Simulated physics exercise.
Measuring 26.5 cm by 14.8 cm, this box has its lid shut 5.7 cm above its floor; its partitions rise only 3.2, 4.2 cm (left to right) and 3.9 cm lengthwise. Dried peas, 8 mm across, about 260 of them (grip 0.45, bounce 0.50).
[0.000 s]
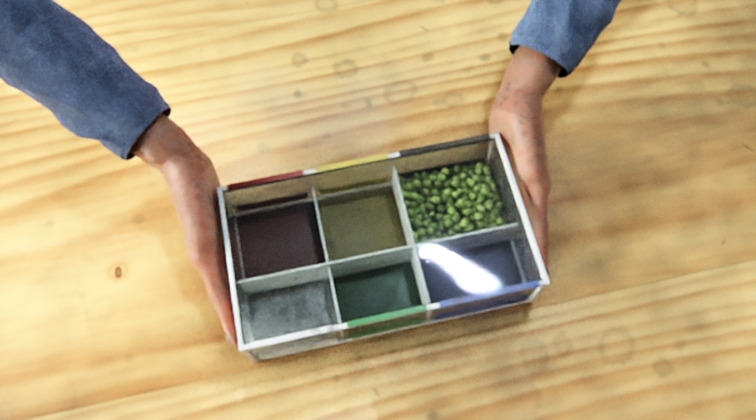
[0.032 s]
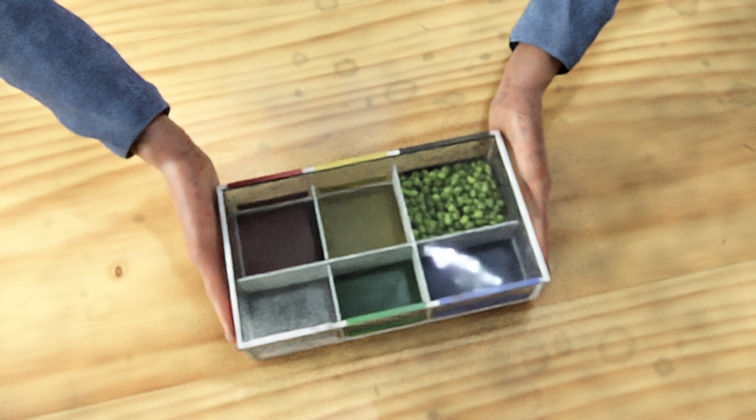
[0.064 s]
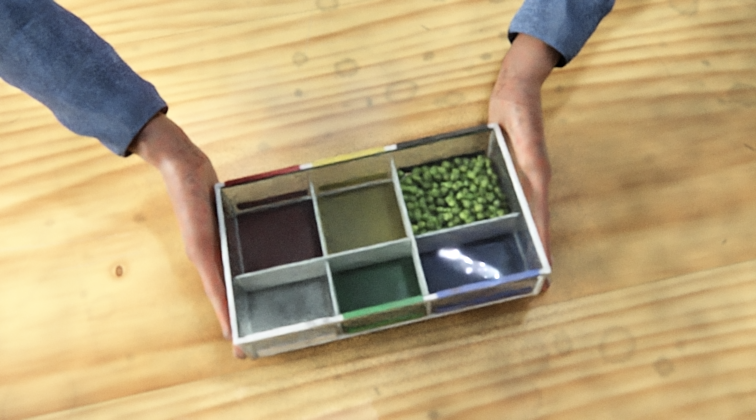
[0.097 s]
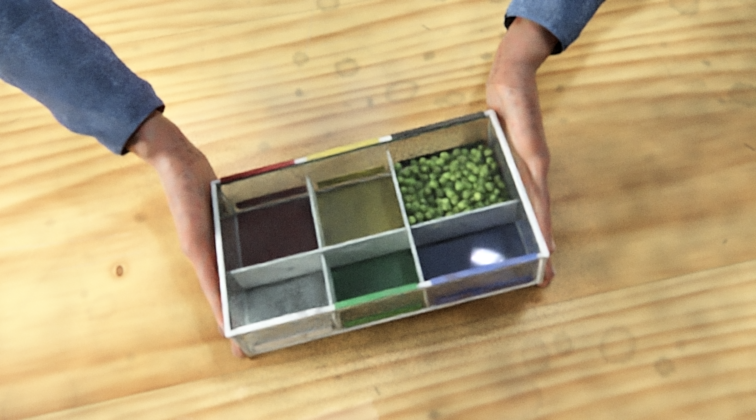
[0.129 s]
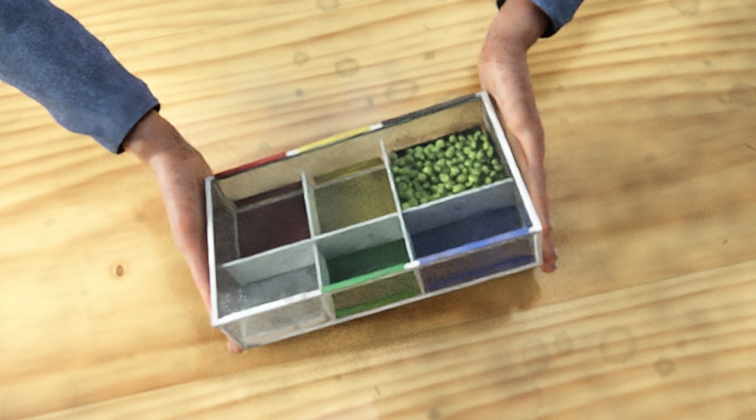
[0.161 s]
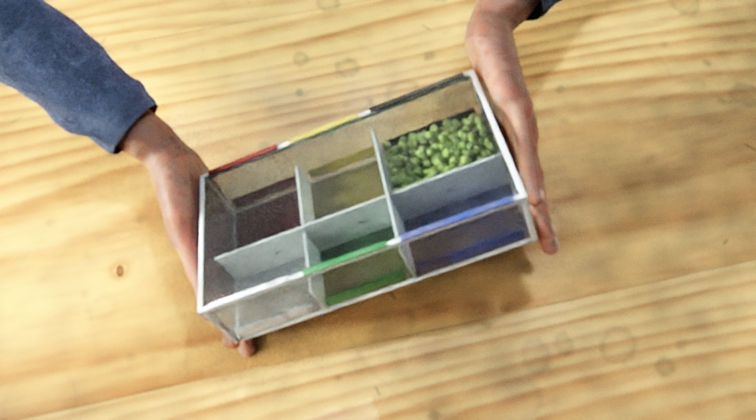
Two hands in blue sleeves hold a clear, lidded box of six compartments, its edges marked red, yellow and black at the back and white, green and blue in front, with green peas filling only the back right one. The box rests on a pale wooden table, seen from above. Slowly at first, then faster, the hands tilt it, raising its front right side most, while the camera stays still.
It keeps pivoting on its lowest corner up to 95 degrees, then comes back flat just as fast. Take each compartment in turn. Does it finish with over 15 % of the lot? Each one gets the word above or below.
Results: Red compartment below; blue compartment below; green compartment below; yellow compartment below; white compartment below; black compartment above.
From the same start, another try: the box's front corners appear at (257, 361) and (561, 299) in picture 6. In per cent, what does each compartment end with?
In per cent, the final split is red 0, blue 30, green 0, yellow 0, white 0, black 70.
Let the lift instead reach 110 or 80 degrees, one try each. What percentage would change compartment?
I'd expect close to 5 and then close to 10 per cent.
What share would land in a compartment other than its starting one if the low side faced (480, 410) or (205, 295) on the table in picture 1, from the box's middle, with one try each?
Near 20 and 15 per cent, in that order.
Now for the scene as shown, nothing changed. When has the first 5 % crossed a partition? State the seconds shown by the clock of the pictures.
0.65 s, roughly.
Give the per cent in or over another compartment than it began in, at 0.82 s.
Near 5 per cent of it.
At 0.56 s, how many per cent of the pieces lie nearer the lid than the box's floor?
Close to 70 in a hundred.
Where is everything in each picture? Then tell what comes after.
Box tilt 0 degrees, front corners at (244, 346) and (543, 281); black 100 %, in the first frame.
Box tilt 1 degrees, front corners at (243, 344) and (544, 278), in the second frame.
Box tilt 4 degrees, front corners at (239, 340) and (544, 269), lowest corner left back, in the third frame.
Box tilt 9 degrees, front corners at (231, 332) and (543, 253), lowest corner left back, in the fourth frame.
Box tilt 16 degrees, front corners at (218, 321) and (535, 228), lowest corner left back, in the fifth frame.
Box tilt 24 degrees, front corners at (204, 309) and (521, 196), lowest corner left back; black 100 %. Its pace works out near 235 degrees a second, in the sixth frame.
After 0.56 s, tilt 94 degrees; yellow 5 %, black 95 %.
Then, at 0.82 s, tilt 38 degrees; red 5 %, black 95 %.
After 1.19 s, tilt 0 degrees; red 5 %, black 95 %.
In the end, at 1.6 s, red 5 %, blue 0 %, green 0 %, yellow 0 %, white 0 %, black 95 %.
